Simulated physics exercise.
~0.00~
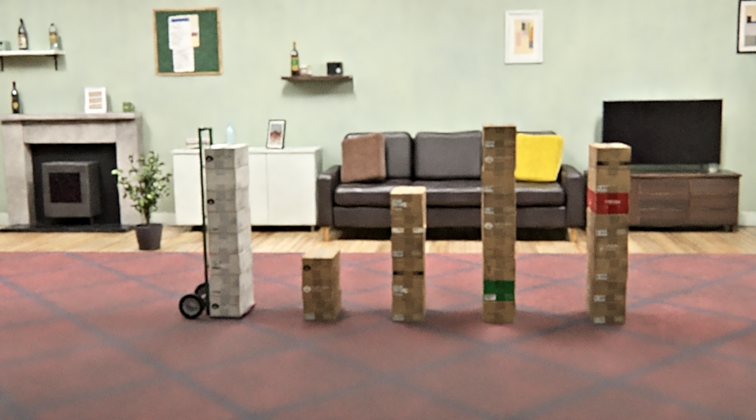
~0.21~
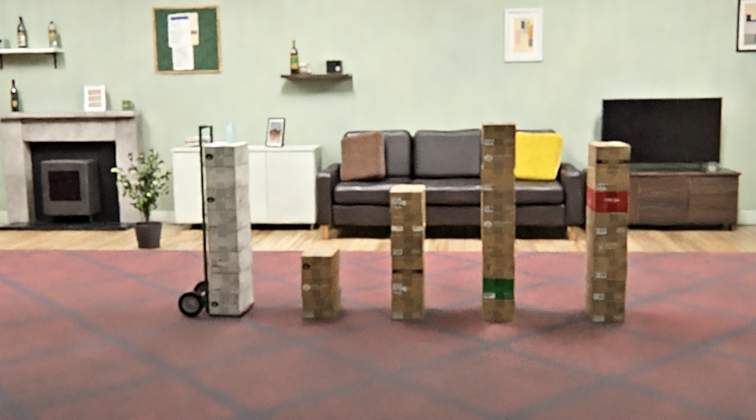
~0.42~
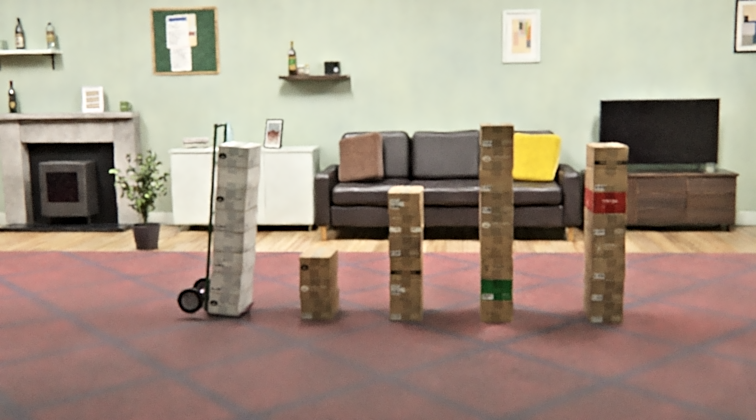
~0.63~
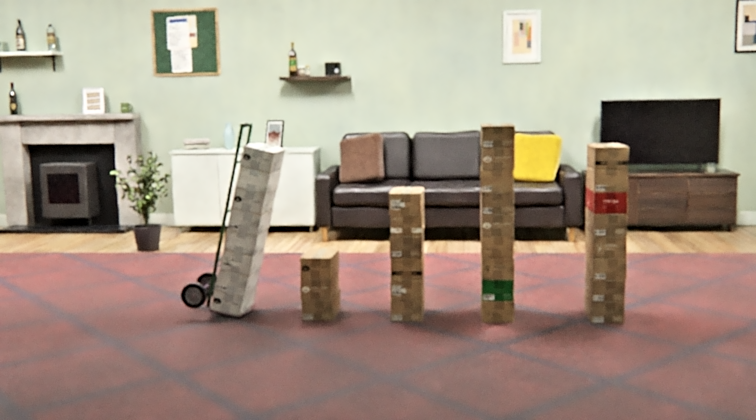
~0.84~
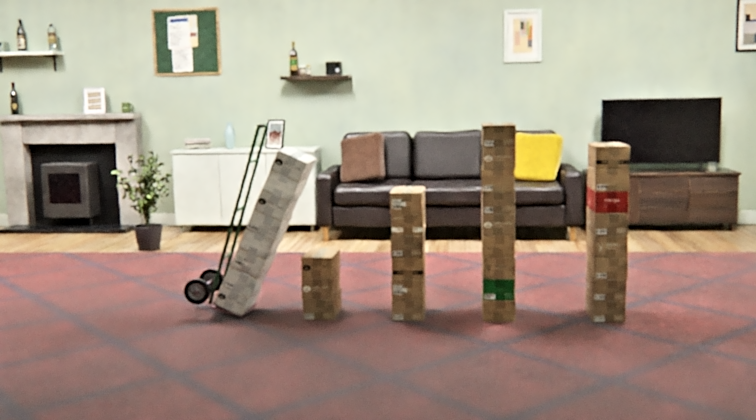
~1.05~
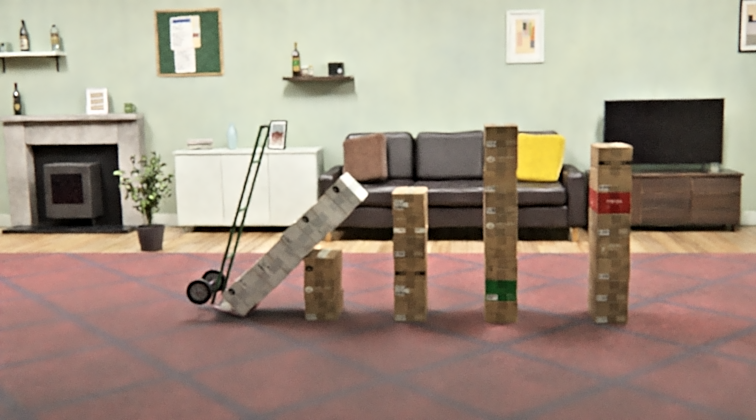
At the start, a pale stack of boxes stands upright on a sack truck, left of four brown stacks of differing heights in a living room. The truck tilts to the right, tipping the pale stack with it, then the stack leans away from the truck's frame, slanting steeply over the shortest brown stack.
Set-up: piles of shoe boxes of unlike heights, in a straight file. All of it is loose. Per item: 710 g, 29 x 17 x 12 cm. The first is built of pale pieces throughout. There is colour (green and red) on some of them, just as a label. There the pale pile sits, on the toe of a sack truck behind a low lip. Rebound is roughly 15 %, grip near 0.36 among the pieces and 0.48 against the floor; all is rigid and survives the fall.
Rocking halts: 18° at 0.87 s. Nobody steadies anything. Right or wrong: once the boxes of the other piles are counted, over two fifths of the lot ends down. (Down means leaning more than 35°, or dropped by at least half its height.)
Wrong.
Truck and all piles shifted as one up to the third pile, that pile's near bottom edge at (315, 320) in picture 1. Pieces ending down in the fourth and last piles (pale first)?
Counts down: Fourth 0; last 0.
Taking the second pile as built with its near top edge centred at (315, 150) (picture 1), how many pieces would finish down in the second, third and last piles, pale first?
The tally would be second 7, then third 5, then last 7.
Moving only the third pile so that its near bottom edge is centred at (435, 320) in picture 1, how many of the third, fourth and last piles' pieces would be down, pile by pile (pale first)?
Third 0; fourth 0; last 0.
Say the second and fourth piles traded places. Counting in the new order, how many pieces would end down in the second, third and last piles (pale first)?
Down tally in the new order: Second = 8, third = 5, last = 7.
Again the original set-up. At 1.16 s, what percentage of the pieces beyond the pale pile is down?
0 per cent.
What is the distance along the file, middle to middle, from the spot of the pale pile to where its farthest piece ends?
90 cm.
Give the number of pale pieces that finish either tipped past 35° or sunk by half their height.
I count 7 pale pieces.
By 1.16 s, 8 of the pale pile down; none of the 26 other boxes down, 3 disturbed.
By 1.44 s, 8 of the pale pile down; none of the 26 other boxes down, 9 disturbed.
When it is over (2.5 s), 7 of the pale pile down; 1 of the 26 other boxes down; red box unmoved; green box unmoved. That is 4 per cent. In pixels of the last frame, middles, red box near (610, 200), green box near (500, 285).
